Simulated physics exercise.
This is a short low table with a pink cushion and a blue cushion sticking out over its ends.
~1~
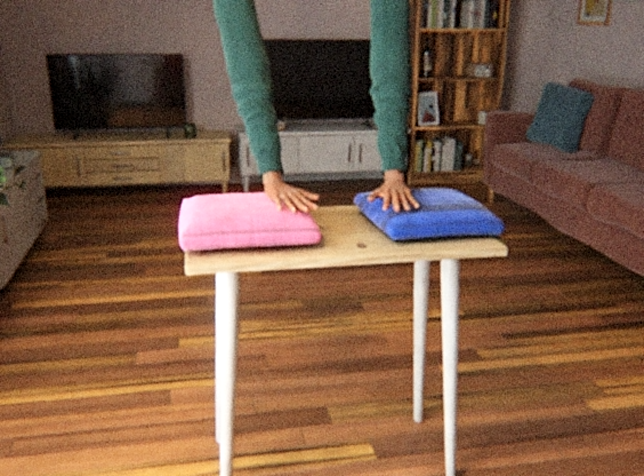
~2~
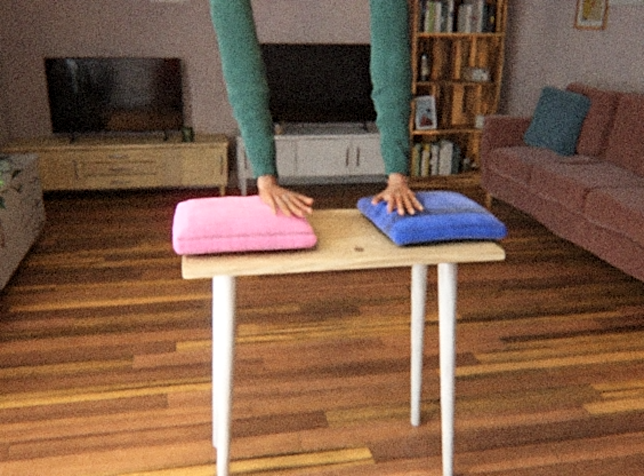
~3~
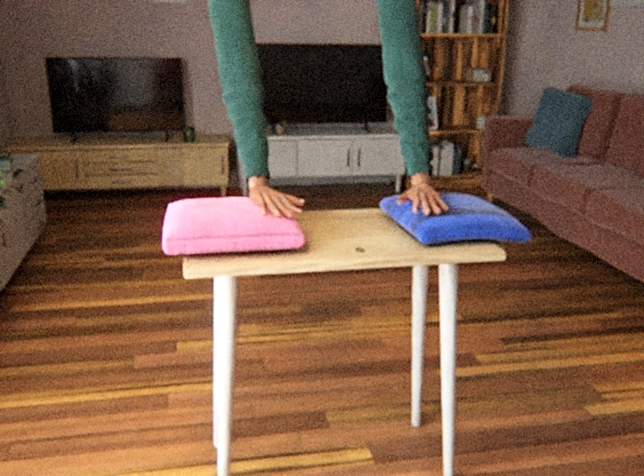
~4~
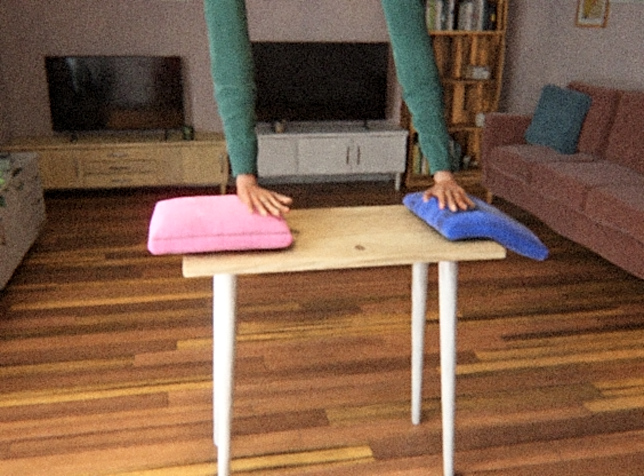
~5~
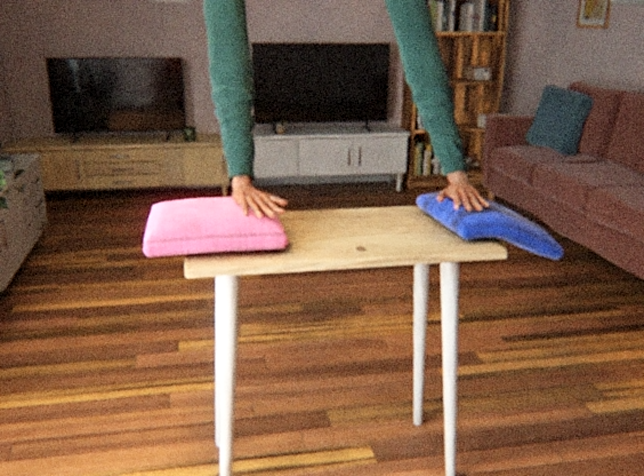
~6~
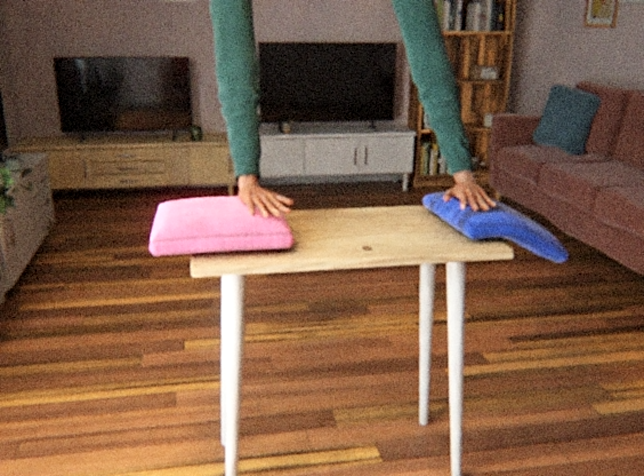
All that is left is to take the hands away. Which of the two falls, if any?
In the end the pink cushion remains on top, the blue cushion goes down.
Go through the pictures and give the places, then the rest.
Pink cushion tip (184, 232); blue cushion tip (488, 219), in the first frame.
Pink cushion tip (179, 237); blue cushion tip (490, 223), in the second frame.
Pink cushion tip (168, 237); blue cushion tip (513, 228), in the third frame.
Pink cushion tip (154, 236); blue cushion tip (528, 246), in the fourth frame.
Pink cushion tip (149, 239); blue cushion tip (543, 245), in the fifth frame.
Pink cushion tip (156, 238), about a third past the edge; blue cushion tip (548, 248), well over half past the edge, in the sixth frame.
Then, 0.26 s after the last picture, pink cushion lying still; blue cushion falling near (502, 246).
Then, 0.50 s after the last picture, pink cushion lying still; blue cushion falling near (504, 386).
Then, 0.76 s after the last picture, pink cushion lying still; blue cushion on the floor near (544, 422).
At rest, pink cushion lying still; blue cushion on the floor near (554, 423). The pink cushion holds its place and the blue cushion slumps off the end.
